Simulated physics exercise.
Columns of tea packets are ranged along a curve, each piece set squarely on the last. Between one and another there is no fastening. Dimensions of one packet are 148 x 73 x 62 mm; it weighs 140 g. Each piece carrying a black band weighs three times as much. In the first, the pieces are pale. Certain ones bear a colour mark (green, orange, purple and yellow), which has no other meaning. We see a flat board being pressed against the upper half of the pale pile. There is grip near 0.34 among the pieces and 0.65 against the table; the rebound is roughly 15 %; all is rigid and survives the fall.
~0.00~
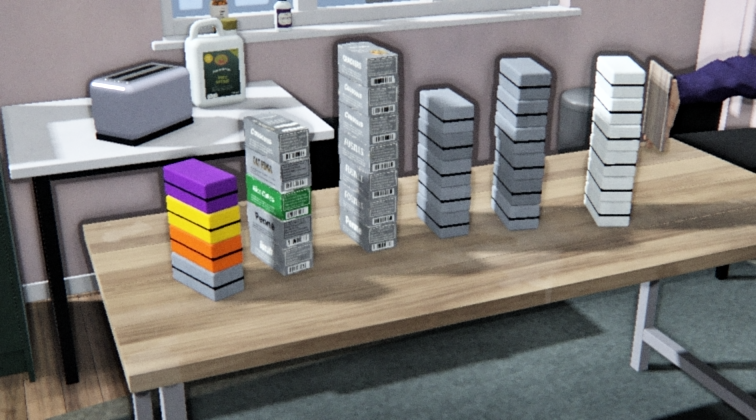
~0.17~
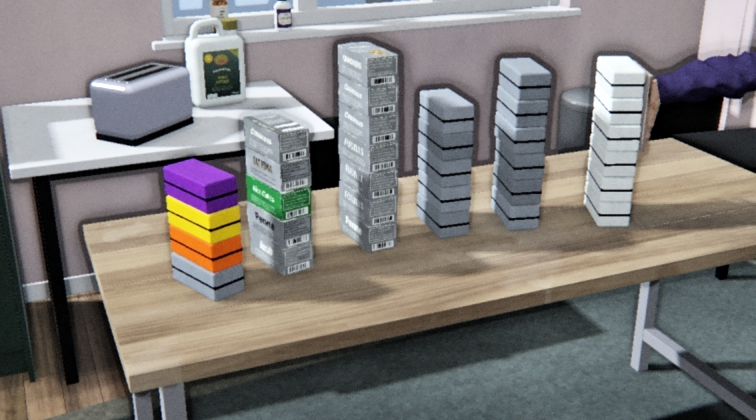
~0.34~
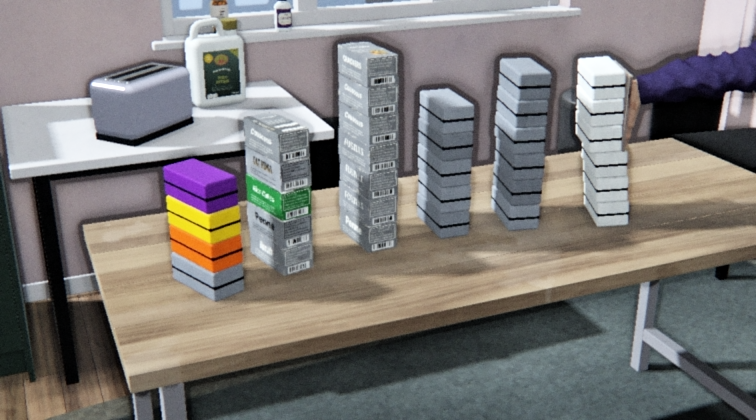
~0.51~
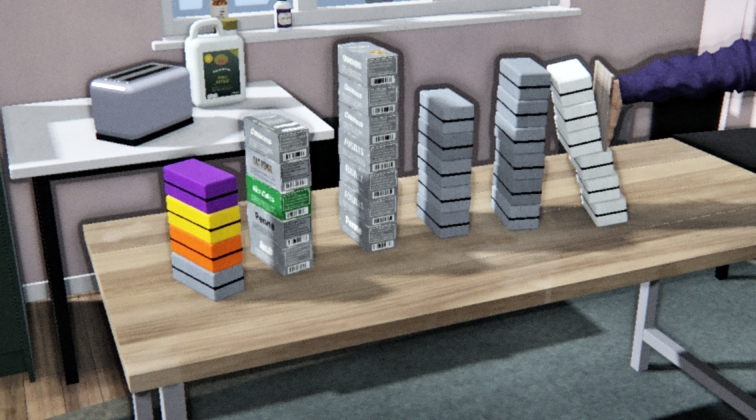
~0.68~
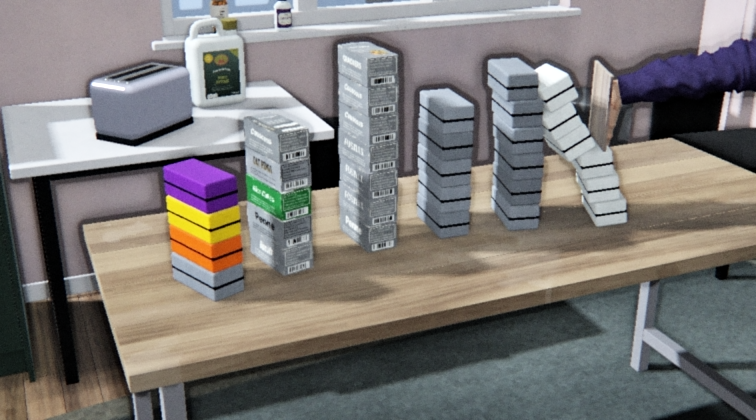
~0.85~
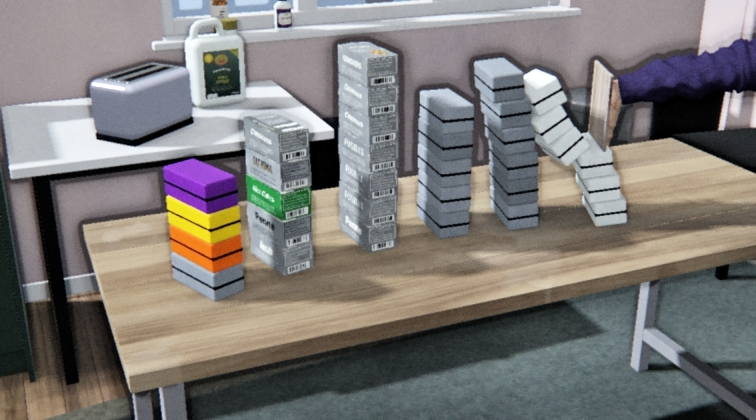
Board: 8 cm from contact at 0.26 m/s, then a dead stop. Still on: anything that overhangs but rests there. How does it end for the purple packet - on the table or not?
The purple packet is gone from the table.
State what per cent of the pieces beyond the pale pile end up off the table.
I'd put it at roughly 10 per cent of them.
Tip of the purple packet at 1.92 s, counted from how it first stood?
About 25°.
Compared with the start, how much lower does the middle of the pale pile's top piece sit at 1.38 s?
I'd put it at close to 18 cm below where it started.
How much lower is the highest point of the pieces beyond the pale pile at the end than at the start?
I'd put it at around 22 cm.
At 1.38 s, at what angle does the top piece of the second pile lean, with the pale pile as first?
Its lean is roughly 40 degrees.
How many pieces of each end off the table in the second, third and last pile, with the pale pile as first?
As for pieces, it's second 0, third 0 and last 2.
Around 1.38 s, 3 of the pale pile down; none of the 27 other packets off the table, 16 disturbed; purple packet unmoved.
Around 1.92 s, 3 of the pale pile down; none of the 27 other packets off the table, 25 disturbed; purple packet tipped 23°; green packet tipped 31°, 35 mm lower.
Finally (2.8 s), 3 of the pale pile down; 3 of the 27 other packets off the table; purple packet on its side; orange packet on its side; green packet tipped 44°, 7 cm lower. Seen by the last camera, middles, orange packet near (148, 292).
